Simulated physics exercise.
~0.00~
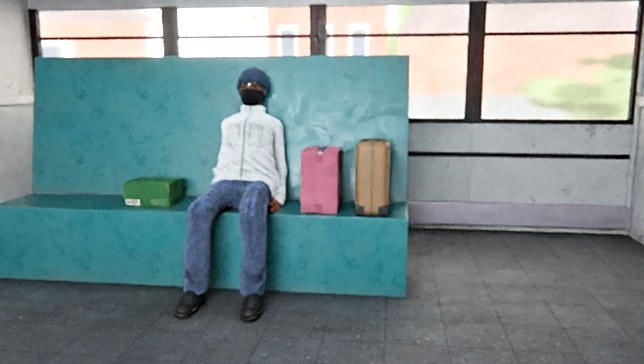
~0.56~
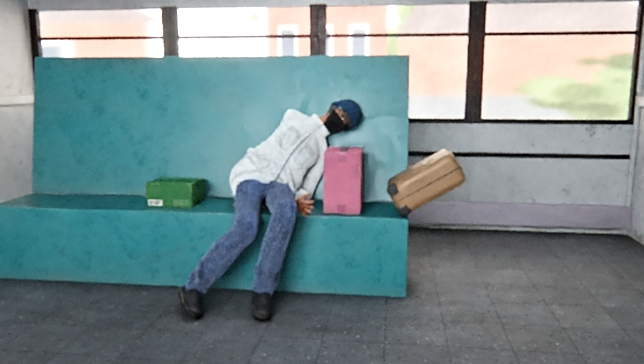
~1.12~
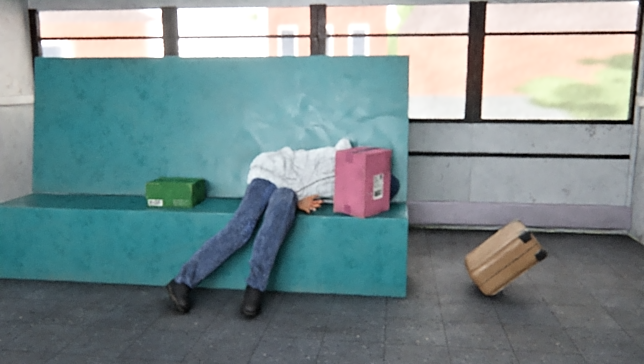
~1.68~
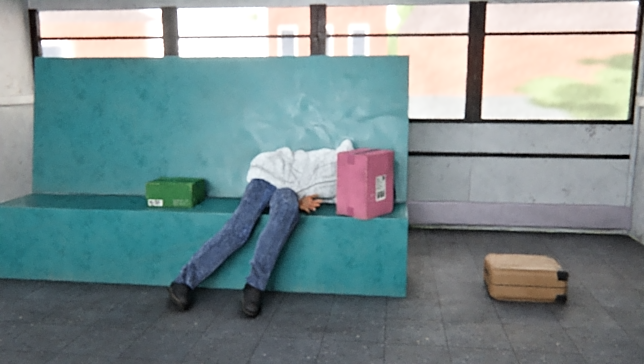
A person in a cap and white jacket, sitting limply on a teal bench, slumped to the right against a pink case, and a brown case tumbled off the end onto the floor, while the pink case and a green box stayed on the seat.
